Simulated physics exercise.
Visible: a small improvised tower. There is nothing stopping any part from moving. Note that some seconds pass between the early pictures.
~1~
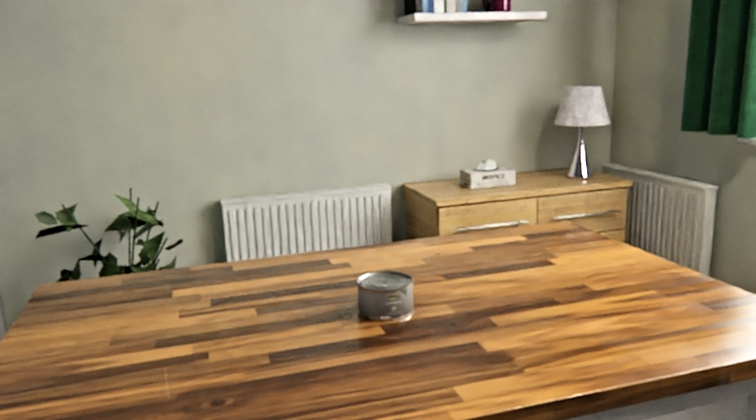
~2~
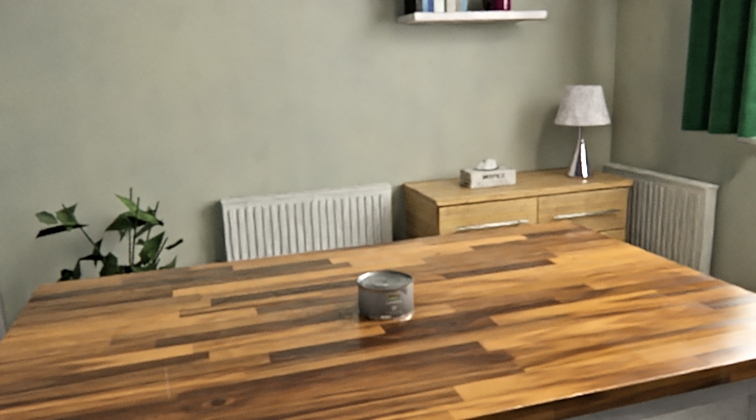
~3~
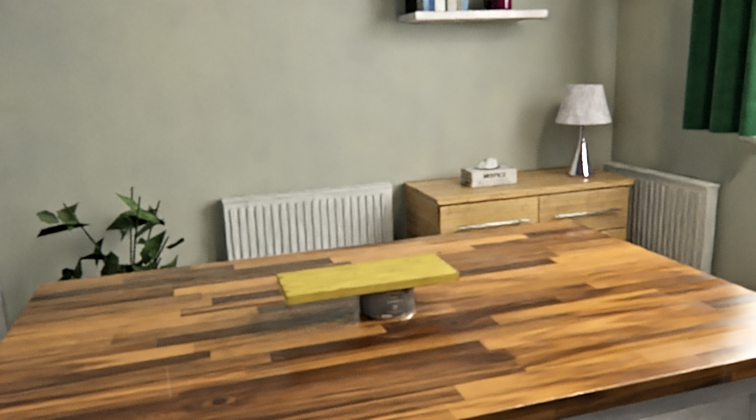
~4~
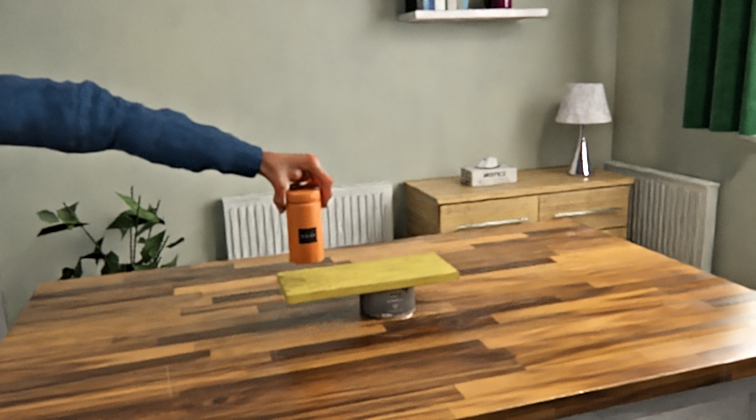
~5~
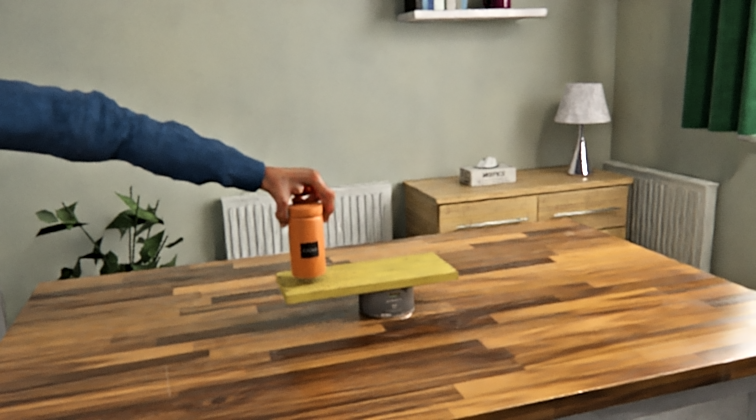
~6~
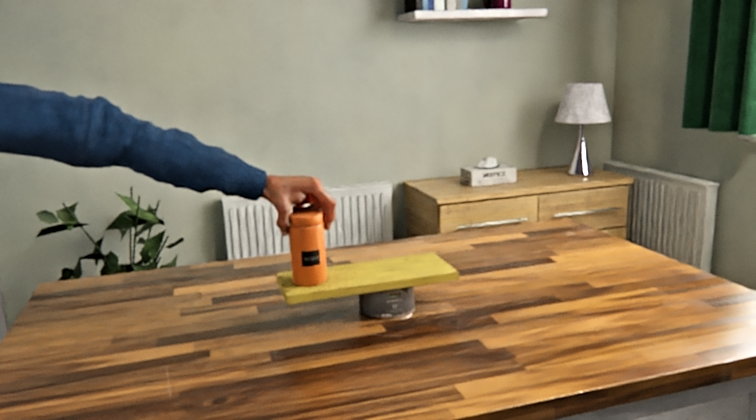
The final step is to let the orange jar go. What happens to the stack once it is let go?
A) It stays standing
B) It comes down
B.
Then, 0.30 s after the last picture, orange jar now fallen; yellow board tipped 26° from how it was.
Then, 0.50 s after the last picture, yellow board tipped 27° from how it was.
Then, 1.60 s after the last picture, as before.
Then, 2.30 s after the last picture, things are still on the move.
By the end, fallen, orange jar; the other 2 in place. The stack loses its balance.
